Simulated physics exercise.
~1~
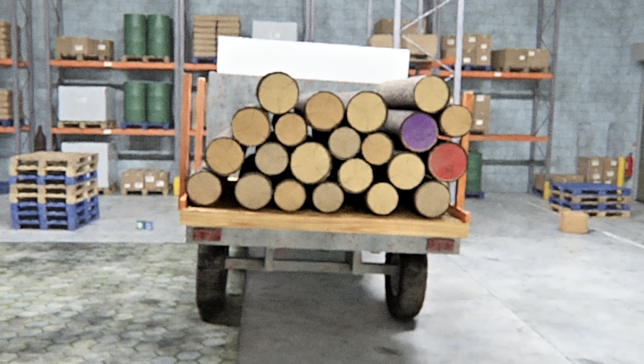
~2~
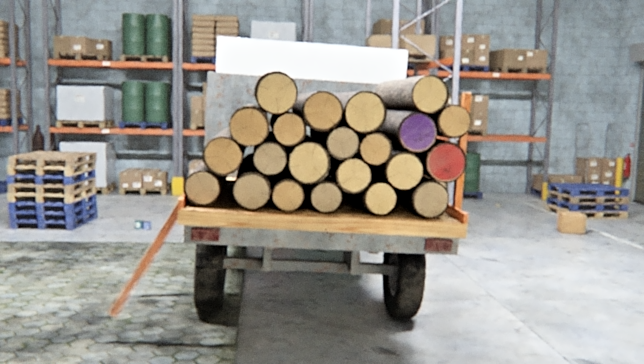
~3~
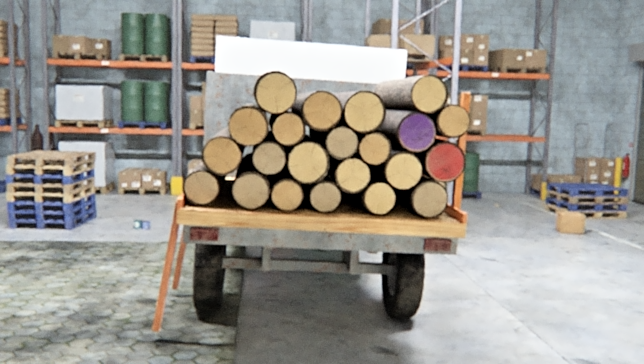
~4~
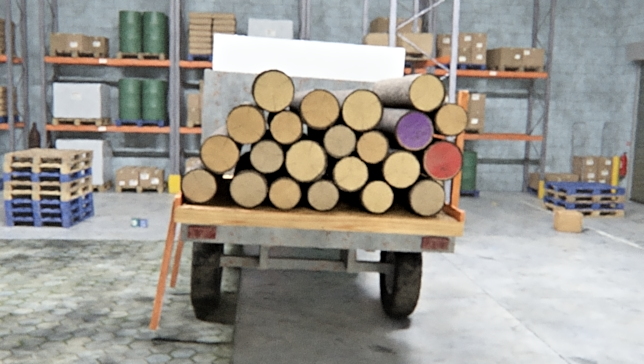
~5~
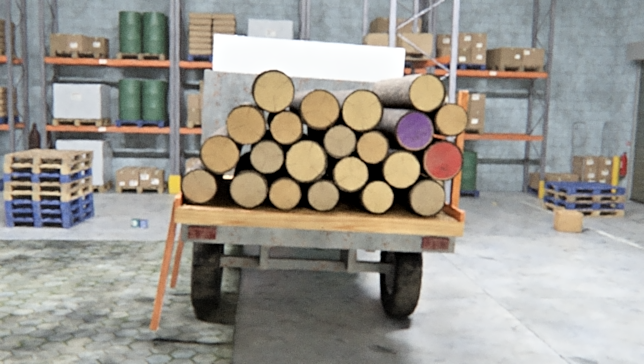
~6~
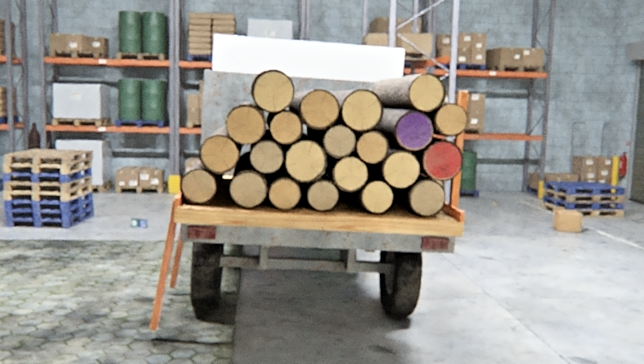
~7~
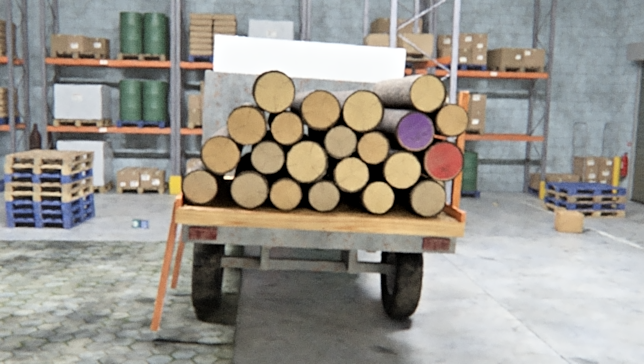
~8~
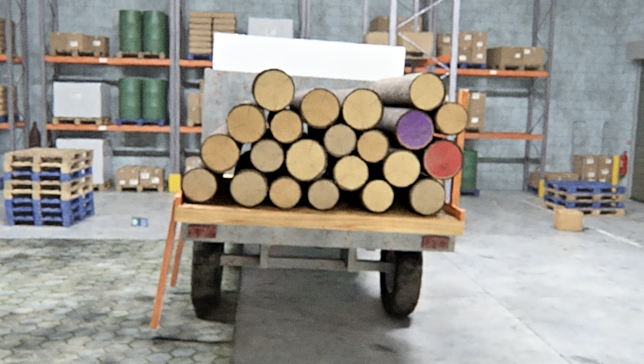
Orange posts on the lorry's left swing down, but the stacked logs all stay aboard.
